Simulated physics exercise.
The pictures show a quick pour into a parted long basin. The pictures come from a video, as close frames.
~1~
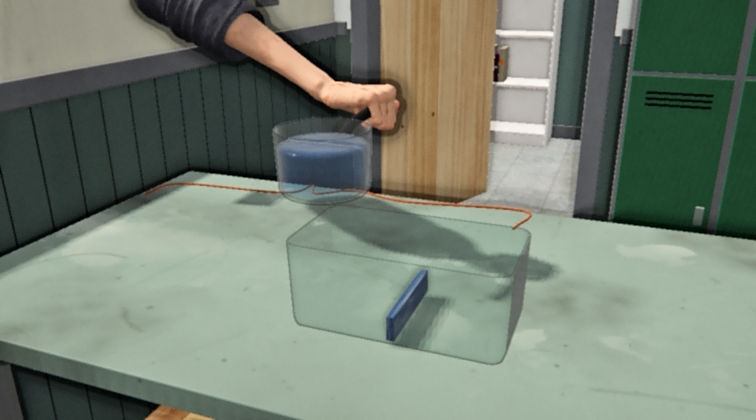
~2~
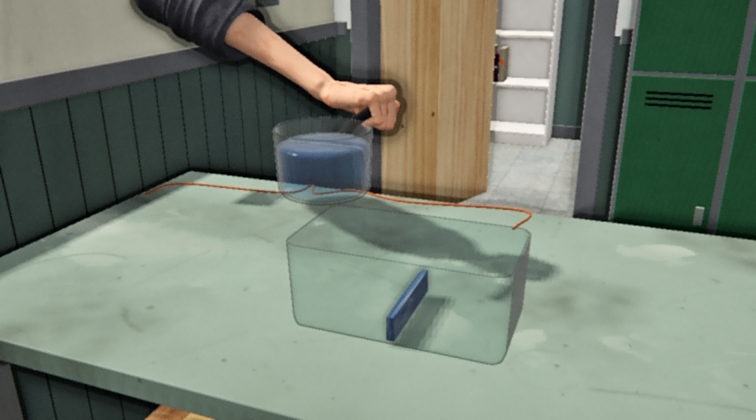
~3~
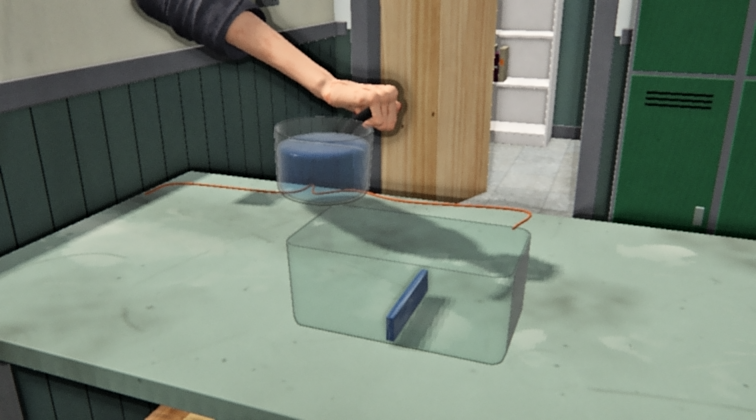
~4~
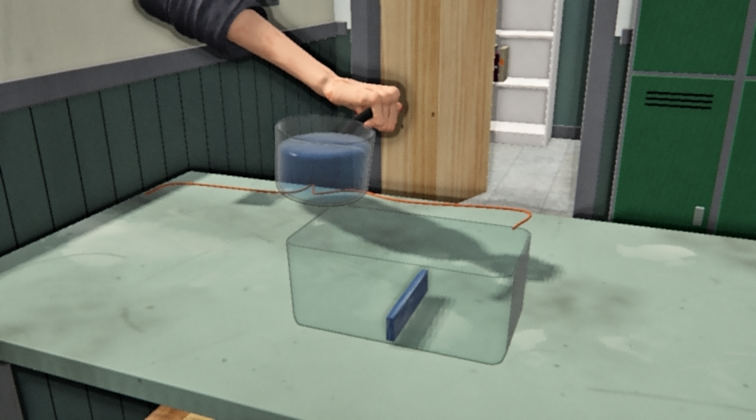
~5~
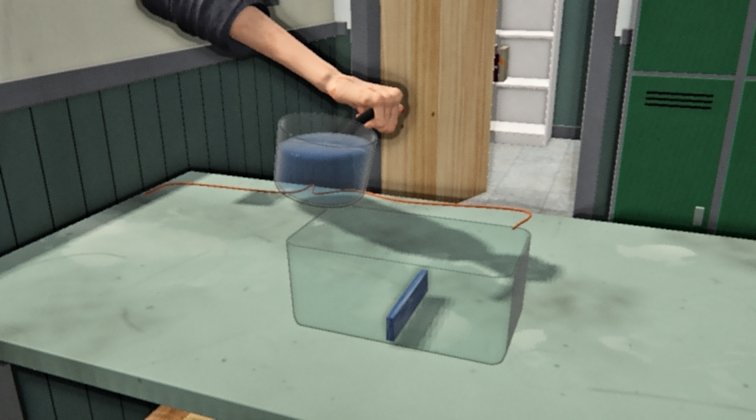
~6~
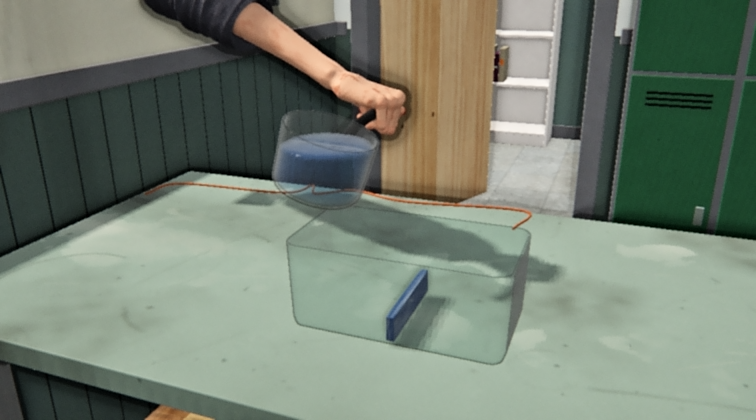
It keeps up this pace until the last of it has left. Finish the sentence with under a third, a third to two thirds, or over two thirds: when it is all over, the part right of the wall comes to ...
When it is all over, the part right of the wall comes to a third to two thirds.
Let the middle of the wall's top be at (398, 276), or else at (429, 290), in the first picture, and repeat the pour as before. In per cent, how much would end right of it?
The first placement gives around 65 percent, the second 10 percent.
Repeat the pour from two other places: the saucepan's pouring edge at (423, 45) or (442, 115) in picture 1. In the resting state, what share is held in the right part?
First about 70, then 75 per cent.
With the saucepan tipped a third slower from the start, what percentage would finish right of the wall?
It comes to some 60 in a hundred.
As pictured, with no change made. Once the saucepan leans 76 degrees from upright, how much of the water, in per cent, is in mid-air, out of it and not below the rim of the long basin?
I'd say some 25 per cent.
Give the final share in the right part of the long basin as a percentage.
Near 55 %.
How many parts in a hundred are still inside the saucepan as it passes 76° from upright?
Roughly 65 percent remains at that point.
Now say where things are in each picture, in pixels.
In the first picture, it leans 0°; its right rim is at (367, 134); the water meets the walls at (285, 139) and (367, 147); the long basin's rim runs from (310, 223) to (522, 254); the wall's top is at (409, 293).
In the second picture, it leans 1°; its right rim is at (368, 134); the water meets the walls at (286, 139) and (367, 147).
In the third picture, it leans 3°; its right rim is at (369, 136); the water meets the walls at (286, 139) and (368, 147).
In the fourth picture, it leans 7°; its right rim is at (370, 140); the water meets the walls at (286, 139) and (369, 149).
In the fifth picture, it leans 11°; its right rim is at (372, 144); the water meets the walls at (287, 140) and (371, 149).
In the sixth picture, it leans 17°; its right rim is at (374, 150); the water meets the walls at (287, 140) and (373, 150).
A moment on, the saucepan is tipped on its side and 64 per cent is still to pour, 3 is left of the wall and 9 right of it.
Next, the saucepan is tipped right over and 15 per cent is still to pour, 26 is left of the wall and 52 right of it.
Then the saucepan is tipped right over and 2 per cent is still to pour, 43 is left of the wall and 53 right of it.
Later the saucepan is tipped right over and 0 per cent is still to pour, 46 is left of the wall and 53 right of it.
In the end 46 per cent lies left of the wall, 53 right of it and 0 outside.
